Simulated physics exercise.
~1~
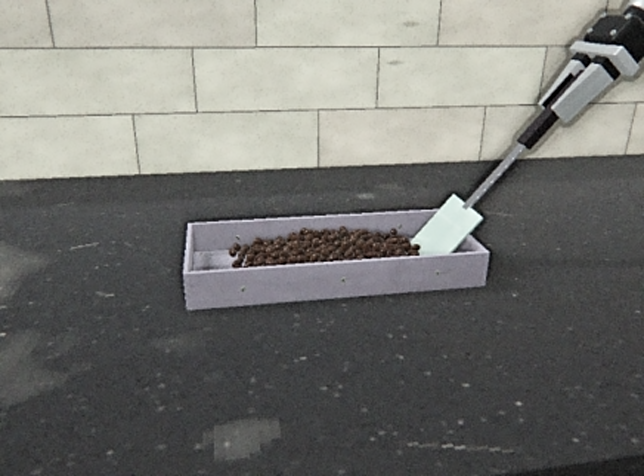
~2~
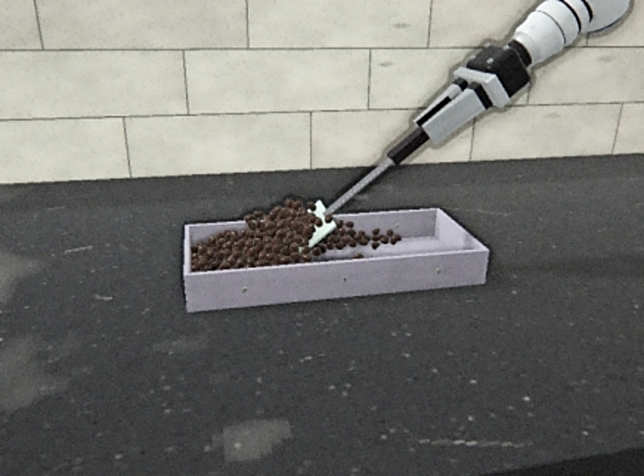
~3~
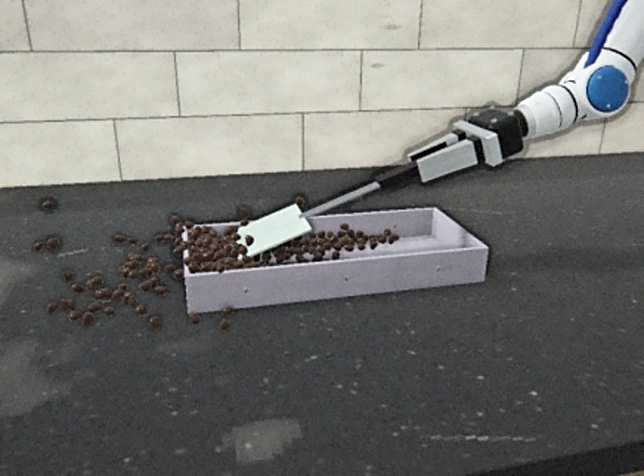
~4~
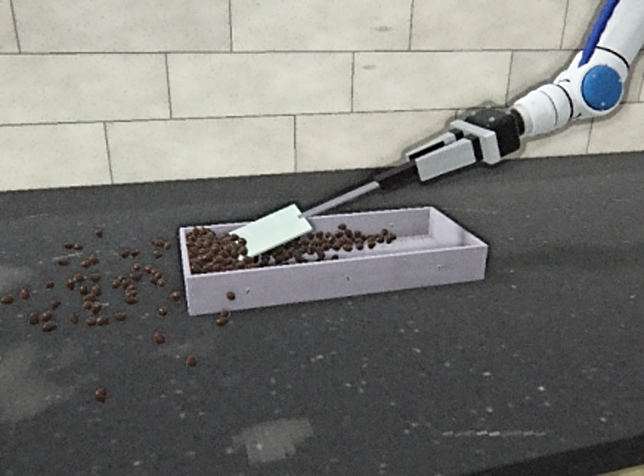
On a dark tabletop by a pale tiled wall, a robot arm pushed a spatula leftward through brown beans in a long, light-coloured trough, heaping them at the left end until many spilled over and scattered across the table, while most stayed inside.
